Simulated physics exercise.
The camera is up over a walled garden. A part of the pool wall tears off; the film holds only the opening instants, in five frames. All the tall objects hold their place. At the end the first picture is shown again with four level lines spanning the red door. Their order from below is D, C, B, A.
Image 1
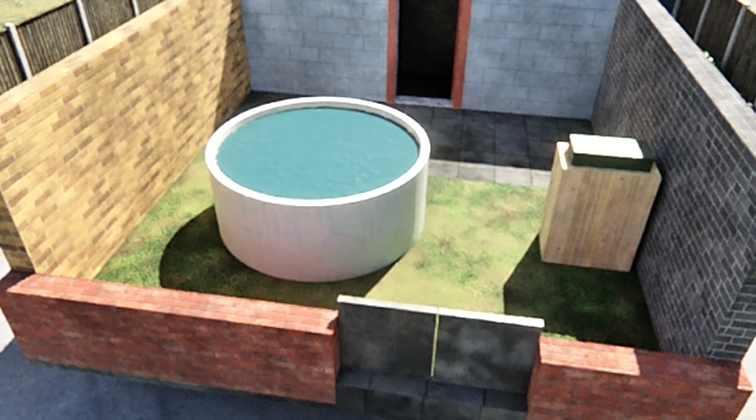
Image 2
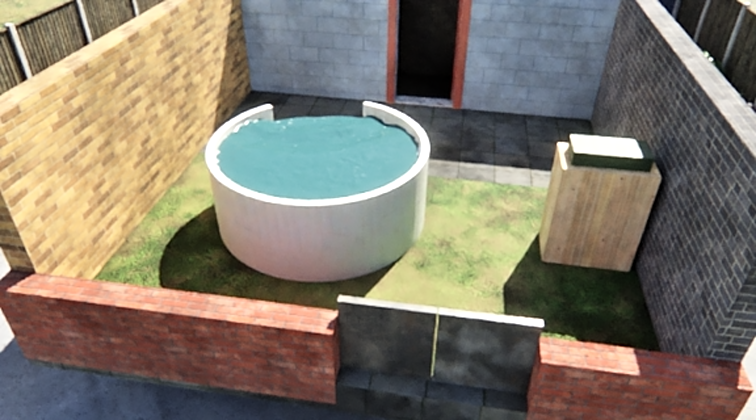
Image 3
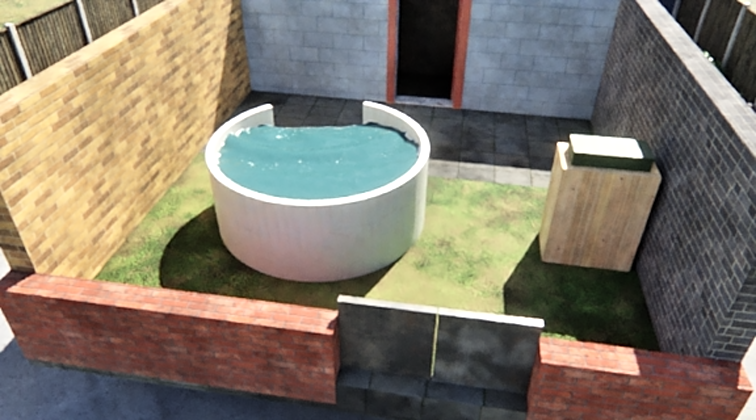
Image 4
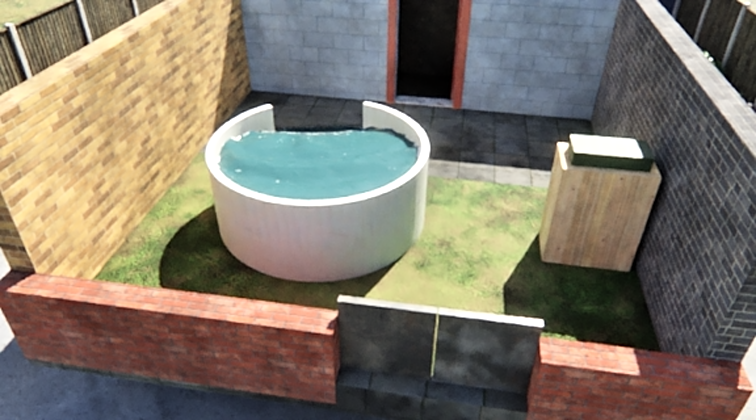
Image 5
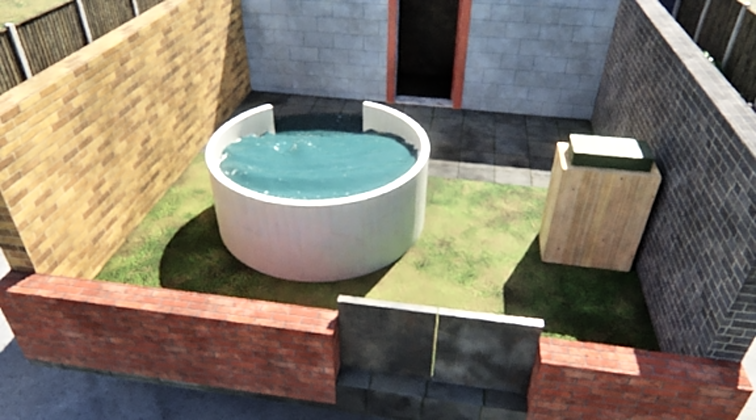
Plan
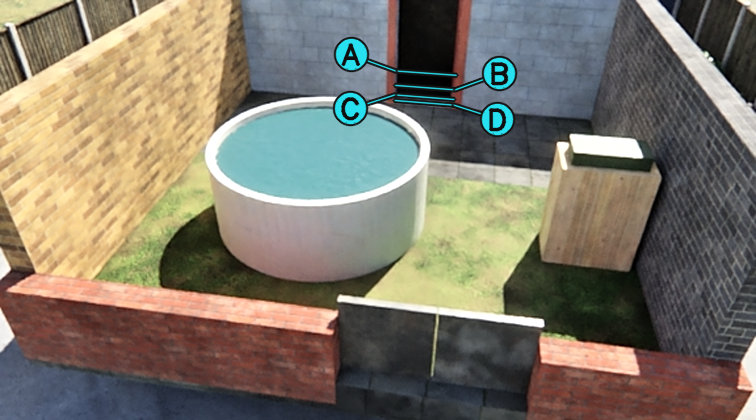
A round white pool full of blue-green water stands on patchy grass in a walled garden, seen from above by a still camera. Yellow brick runs along the left, grey block with a dark red-framed doorway behind, dark brick and a wooden box at right, and low red walls with a shut gate in front. A gap opens in the pool's far rim, and the water ripples and sinks slightly.
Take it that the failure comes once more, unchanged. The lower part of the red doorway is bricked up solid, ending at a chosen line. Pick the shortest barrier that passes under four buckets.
B.
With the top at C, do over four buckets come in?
Yes.
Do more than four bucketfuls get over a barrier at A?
No, not at all.
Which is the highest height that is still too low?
C.
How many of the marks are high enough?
Two.
On the marked copy, A at (425, 73); B at (424, 87); C at (424, 97); D at (424, 102); from the bottom up D, C, B, A.
With A, nothing gets over.
With B, a splash gets over, under a bucket.
With C, about 8 bucketfuls get in.
With D, dozens of bucketfuls pour in.
